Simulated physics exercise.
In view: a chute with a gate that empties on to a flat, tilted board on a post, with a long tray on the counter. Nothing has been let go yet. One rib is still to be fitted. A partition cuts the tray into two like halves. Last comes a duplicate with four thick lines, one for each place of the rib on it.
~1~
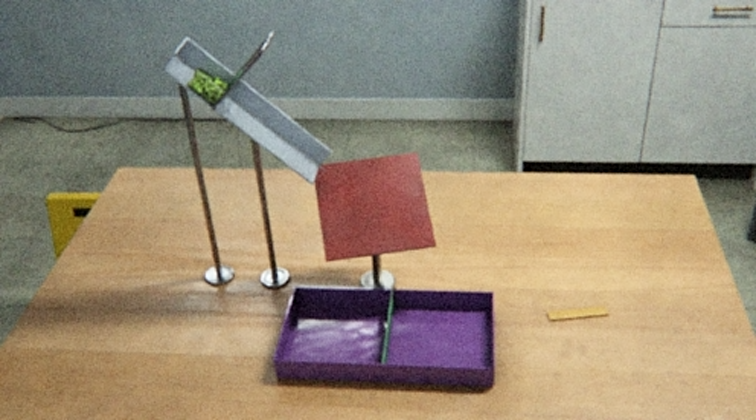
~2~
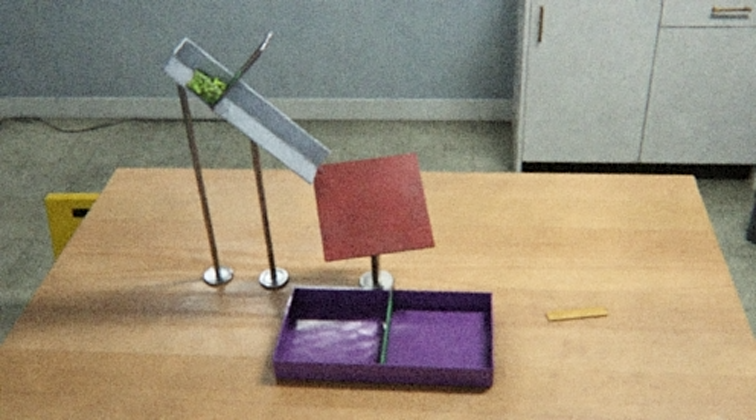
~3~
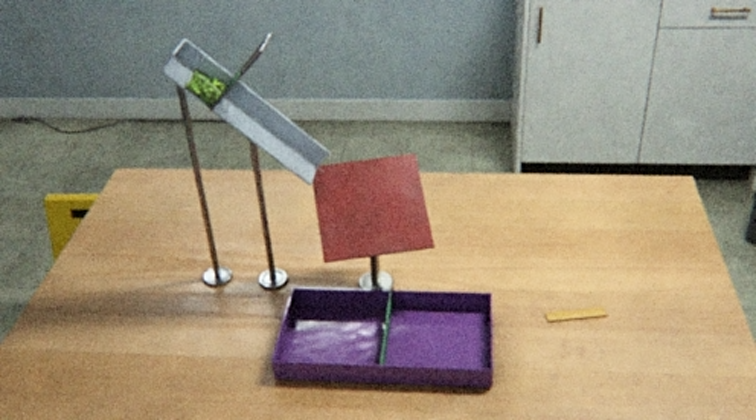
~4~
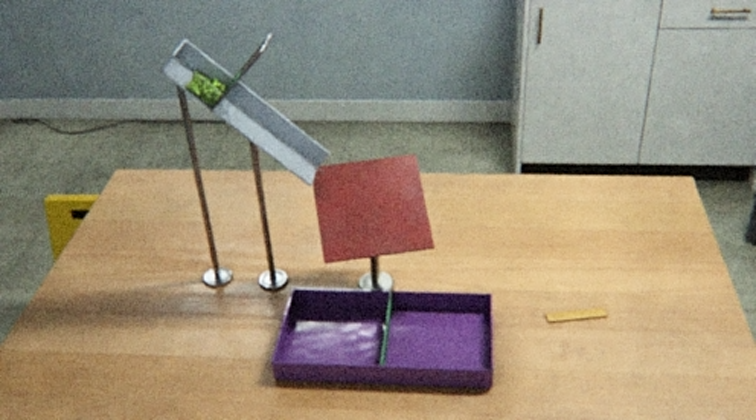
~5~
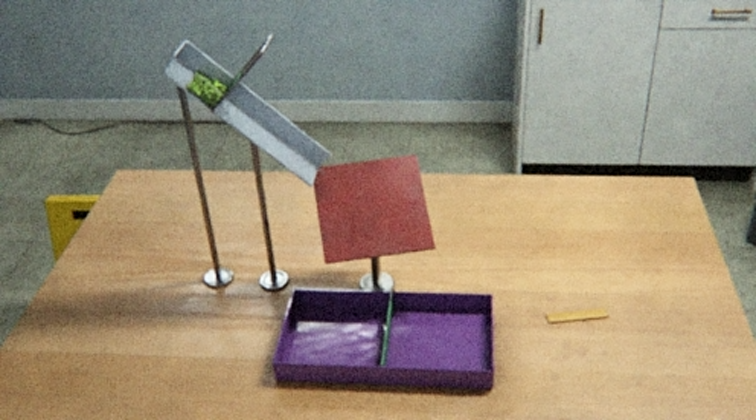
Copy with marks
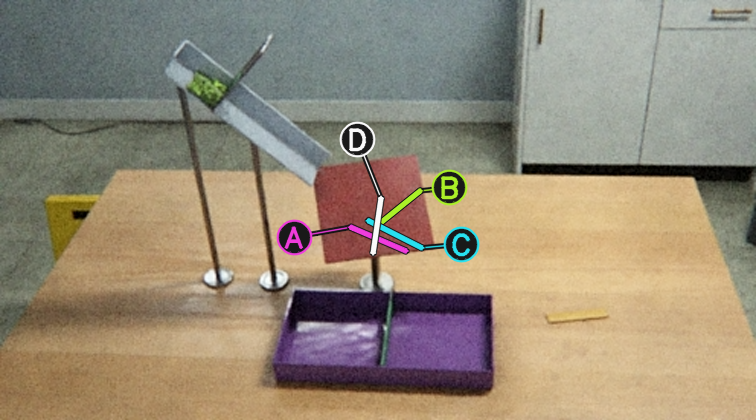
A grey chute on two thin metal posts slants down to the right above a light wooden table, seen from slightly above in a room with a blue-grey wall and white cabinets. Green peas sit behind a gate near its upper end, with a tilted red board below right, a divided purple tray in front and a yellow strip at right. Nothing visibly moves except a very slight shift of the view.
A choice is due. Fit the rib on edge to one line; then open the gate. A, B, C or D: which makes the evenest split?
Use line B.
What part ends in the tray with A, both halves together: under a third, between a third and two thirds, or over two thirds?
It is over two thirds.
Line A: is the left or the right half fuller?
More lands on the right.
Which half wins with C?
The right half.
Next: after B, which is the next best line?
Here it is line C.
On the marked copy, line A from (350, 227) to (405, 250); line B from (420, 190) to (376, 226); line C from (368, 220) to (421, 247); line D from (381, 198) to (373, 252).
Choosing A, of what is caught, a stray few in the left half, nearly all in the right.
Choosing B, of what is caught, about two thirds in the left half, about a third in the right.
Choosing C, of what is caught, about a quarter in the left half, most in the right.
Choosing D, of what is caught, nearly all in the left half, a small part in the right.
